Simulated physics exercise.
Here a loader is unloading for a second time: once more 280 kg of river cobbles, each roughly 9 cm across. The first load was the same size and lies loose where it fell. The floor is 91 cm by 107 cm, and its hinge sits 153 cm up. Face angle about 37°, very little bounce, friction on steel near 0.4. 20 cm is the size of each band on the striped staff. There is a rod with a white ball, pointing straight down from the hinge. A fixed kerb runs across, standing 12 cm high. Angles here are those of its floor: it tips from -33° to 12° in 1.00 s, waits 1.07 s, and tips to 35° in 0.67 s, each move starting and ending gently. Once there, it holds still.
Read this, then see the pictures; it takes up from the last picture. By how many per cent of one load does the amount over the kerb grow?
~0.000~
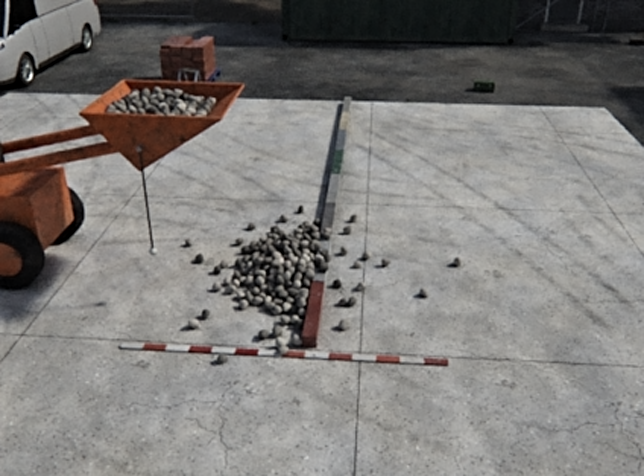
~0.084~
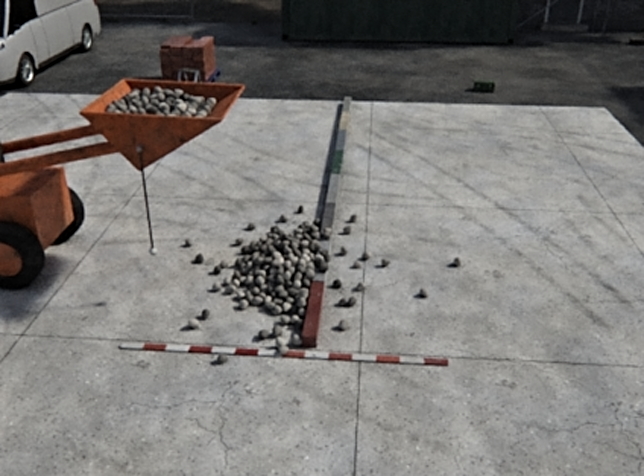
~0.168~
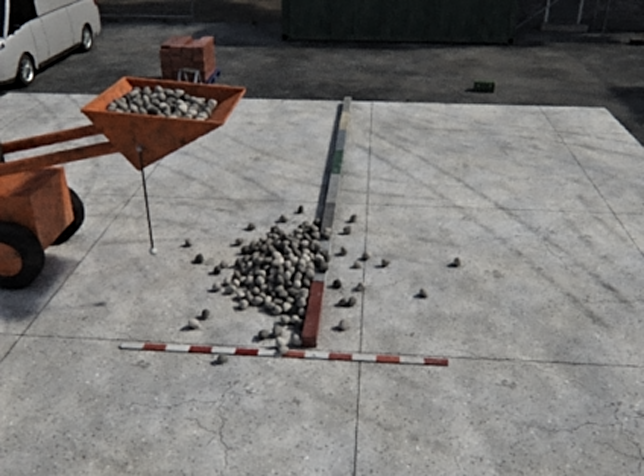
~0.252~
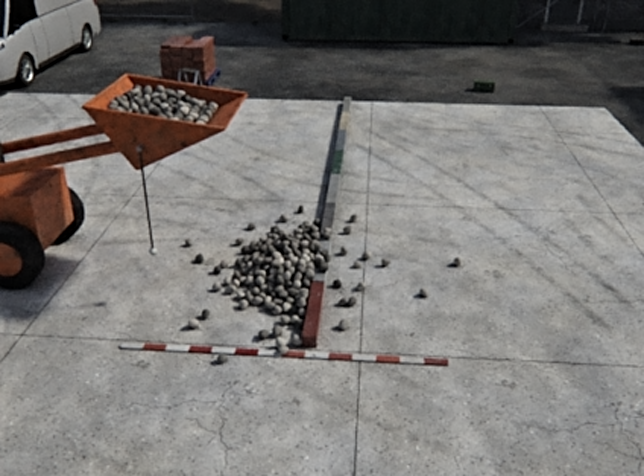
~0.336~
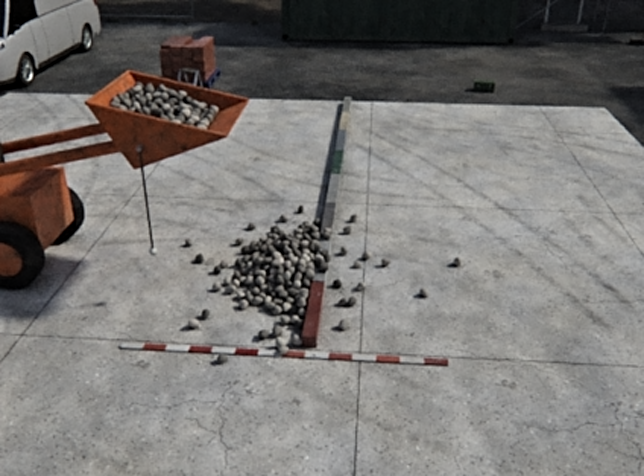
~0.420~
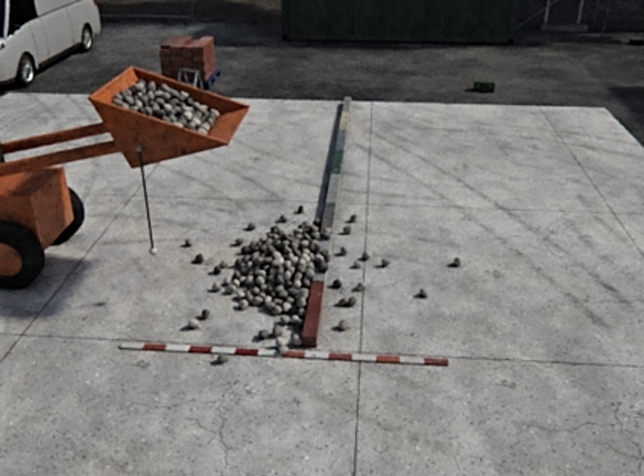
It grows by about 2 per cent of one load.
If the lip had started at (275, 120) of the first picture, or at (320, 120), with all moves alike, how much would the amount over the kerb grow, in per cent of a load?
Roughly 50 per cent, then 95 per cent.
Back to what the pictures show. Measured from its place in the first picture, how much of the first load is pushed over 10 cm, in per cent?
Estimate: 10 %, roughly.
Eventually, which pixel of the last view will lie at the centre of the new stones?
Roughly at (262, 262) in the last picture.
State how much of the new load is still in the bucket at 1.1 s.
100 % still inside.
After 0.8 s the floor is at 5°; in per cent of one load, 100 in the bucket, 95 on this side of the kerb, 5 over the kerb; the foremost stones are at (382, 266).
After 1.1 s the floor is at 12°; in per cent of one load, 100 in the bucket, 95 on this side of the kerb, 5 over the kerb; the foremost stones are at (382, 266).
After 3.2 s the floor is at 35°; in per cent of one load, 2 in the bucket, 192 on this side of the kerb, 6 over the kerb; the foremost stones are at (382, 272).
After 5.9 s the floor is at 35°; in per cent of one load, 0 in the bucket, 193 on this side of the kerb, 7 over the kerb; the foremost stones are at (389, 278). Net gain over the kerb, 2.
